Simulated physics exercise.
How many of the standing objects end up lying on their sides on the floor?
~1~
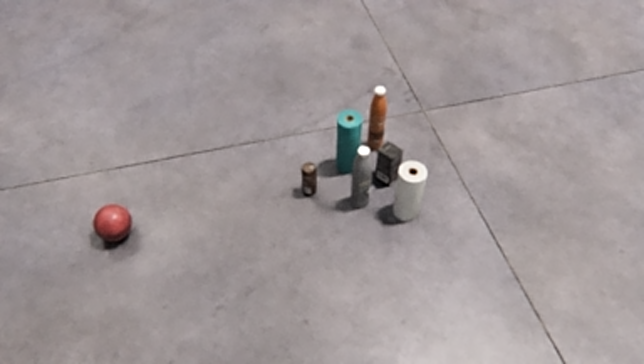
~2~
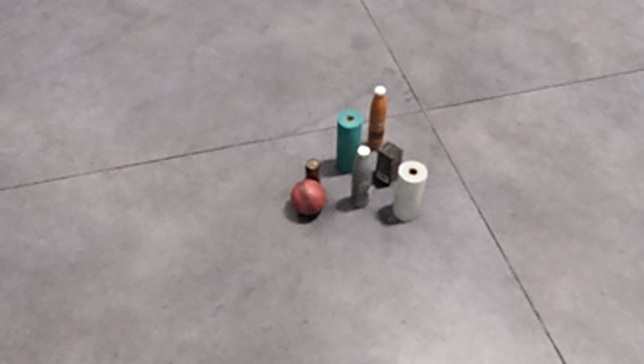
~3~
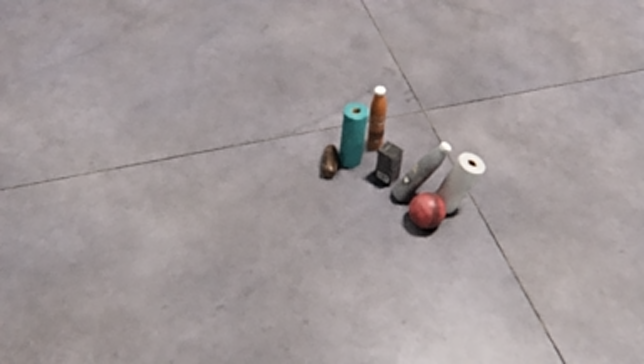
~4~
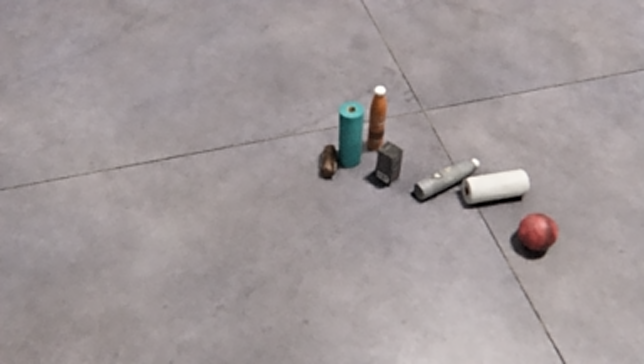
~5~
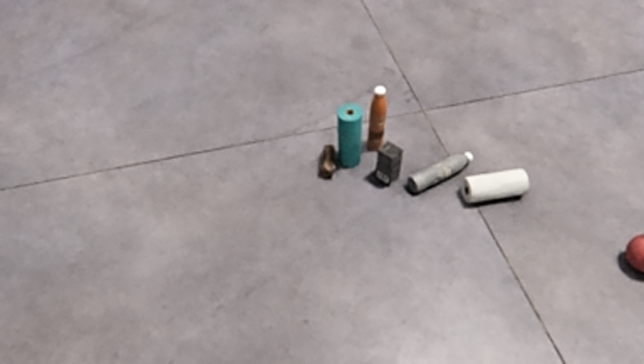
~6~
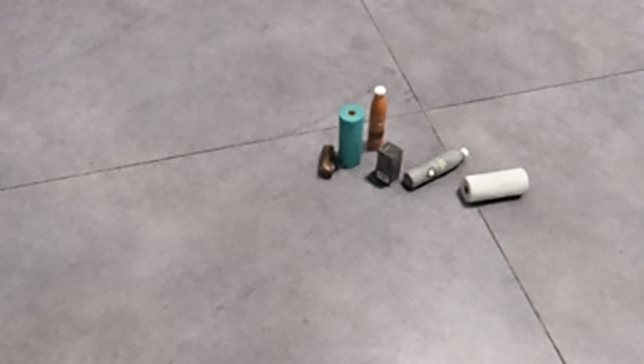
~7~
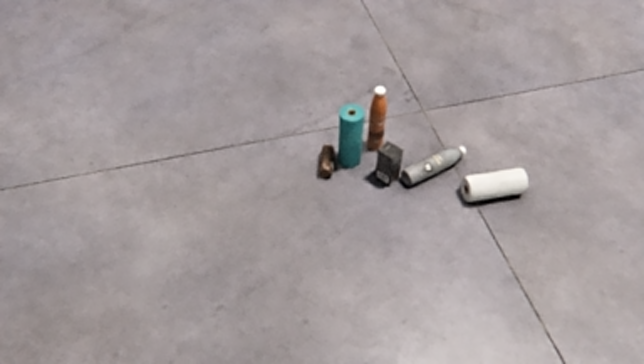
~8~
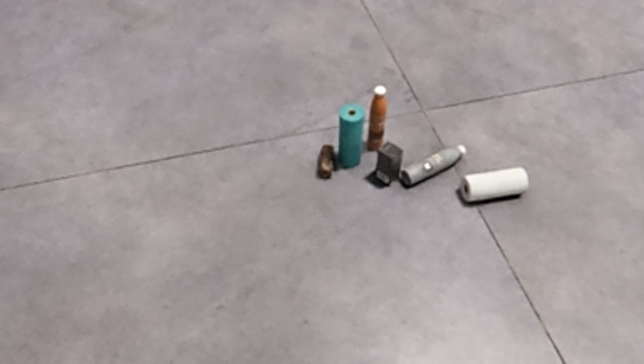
Three of them end up on their sides, namely the brown can, the grey bottle and the white roll.
